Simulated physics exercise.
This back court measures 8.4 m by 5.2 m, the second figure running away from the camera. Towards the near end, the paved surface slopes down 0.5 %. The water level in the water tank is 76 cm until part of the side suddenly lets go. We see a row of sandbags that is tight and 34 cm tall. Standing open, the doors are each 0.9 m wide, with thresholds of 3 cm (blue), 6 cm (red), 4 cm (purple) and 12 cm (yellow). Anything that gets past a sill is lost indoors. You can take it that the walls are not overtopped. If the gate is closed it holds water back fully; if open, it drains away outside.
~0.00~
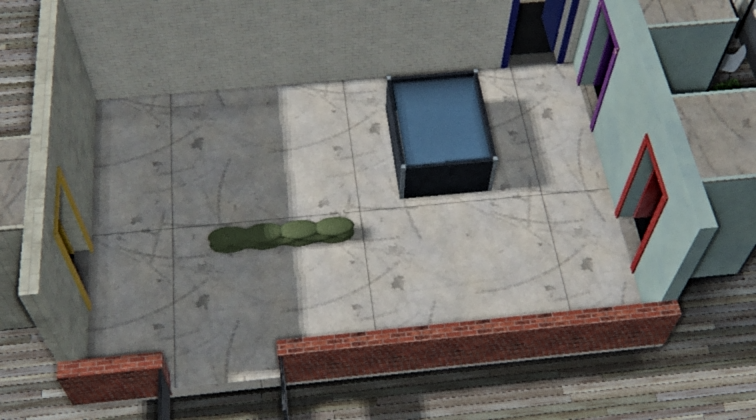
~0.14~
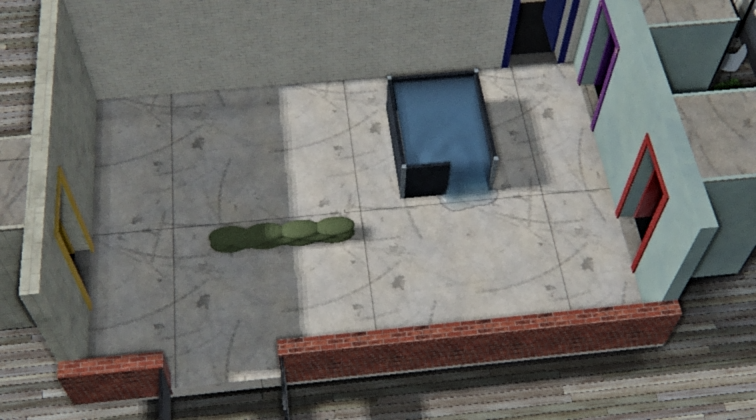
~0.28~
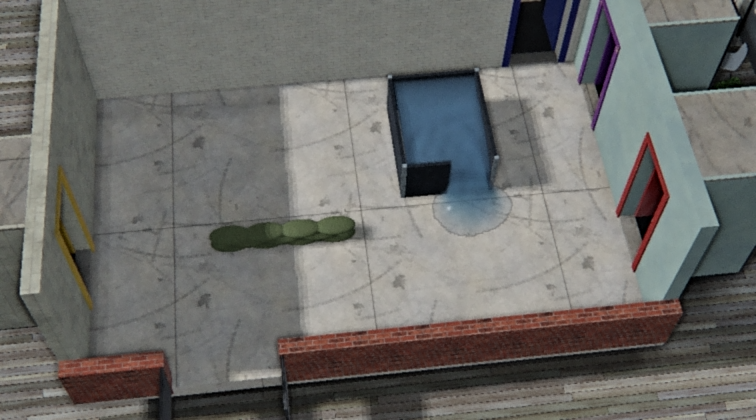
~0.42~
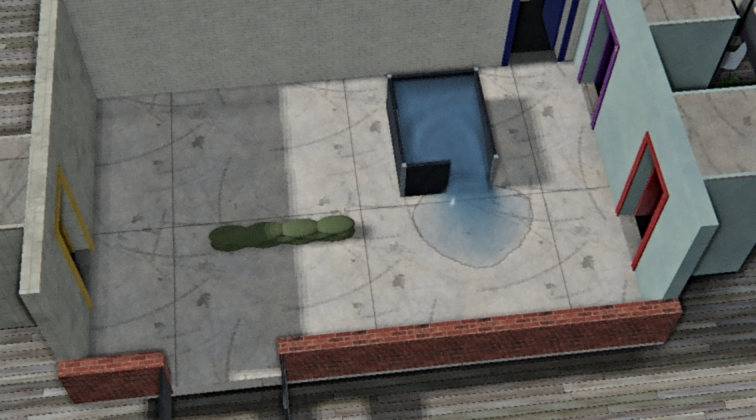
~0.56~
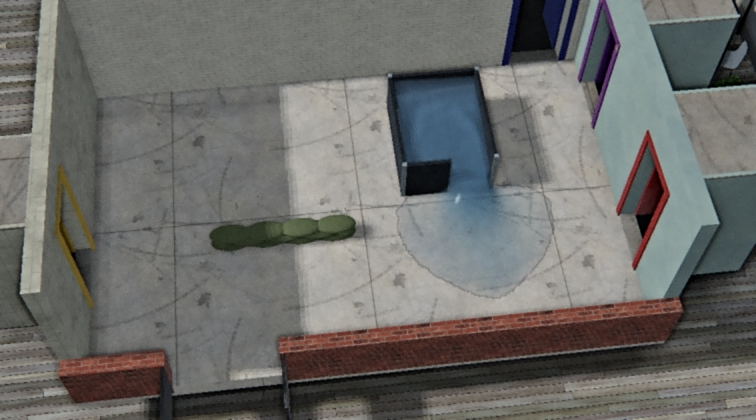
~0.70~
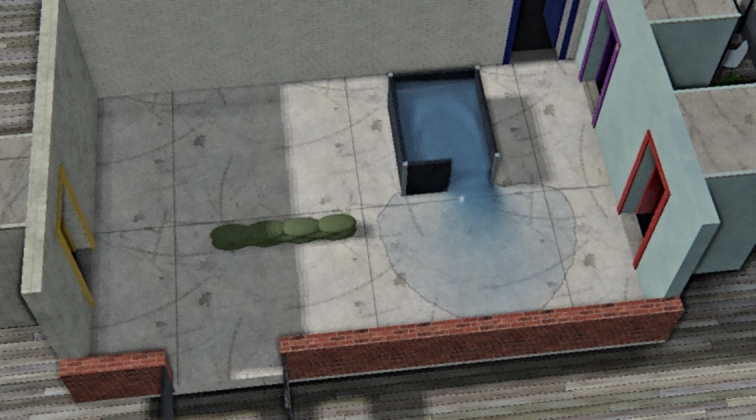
Water pours through a gap in the dark tank's near side and spreads across the floor.
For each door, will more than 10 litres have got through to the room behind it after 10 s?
As I see it, the blue door is going to break the limit, the red door is going to break the limit, the purple door is going to hold within the limit, the yellow door is going to hold within the limit.
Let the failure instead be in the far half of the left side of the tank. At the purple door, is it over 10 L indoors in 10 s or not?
Note: Purple door, short of the limit.
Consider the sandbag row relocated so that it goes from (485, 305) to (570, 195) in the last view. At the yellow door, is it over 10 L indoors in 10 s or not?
Against that limit the yellow door lands on the low side.
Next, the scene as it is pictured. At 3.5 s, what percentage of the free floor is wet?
I'd say around 40 %.
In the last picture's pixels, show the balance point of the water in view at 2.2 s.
(471, 221).
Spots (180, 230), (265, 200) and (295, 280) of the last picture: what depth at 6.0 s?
Listed order: 1 / 0 / 3 cm.
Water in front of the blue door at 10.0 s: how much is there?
About 6.0 cm.
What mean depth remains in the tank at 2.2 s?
The mean depth is some 37 cm.
After 1.4 s water covers 25 % of the floor and is deepest (32 cm) near (476, 196); blue door not reached, red door 5 cm at the sill, 0 L in, purple door not reached, yellow door not reached.
After 2.2 s water covers 25 % of the floor and is deepest (34 cm) near (644, 321); blue door not reached, red door 7 cm at the sill, 10 L in, purple door not reached, yellow door not reached.
After 3.5 s water covers 40 % of the floor and is deepest (22 cm) near (516, 334); blue door not reached, red door 10 cm at the sill, 32 L in, purple door not reached, yellow door not reached.
After 6.0 s water covers 60 % of the floor and is deepest (13 cm) near (644, 321); blue door 9 cm at the sill, 27 L in, red door 8 cm at the sill, 50 L in, purple door 3 cm at the sill, 0 L in, yellow door 8 cm at the sill, 0 L in.
After 10.0 s water covers 80 % of the floor and is deepest (7 cm) near (91, 379); blue door 6 cm at the sill, 88 L in, red door 6 cm at the sill, 64 L in, purple door 5 cm at the sill, 3 L in, yellow door 6 cm at the sill, 0 L in.
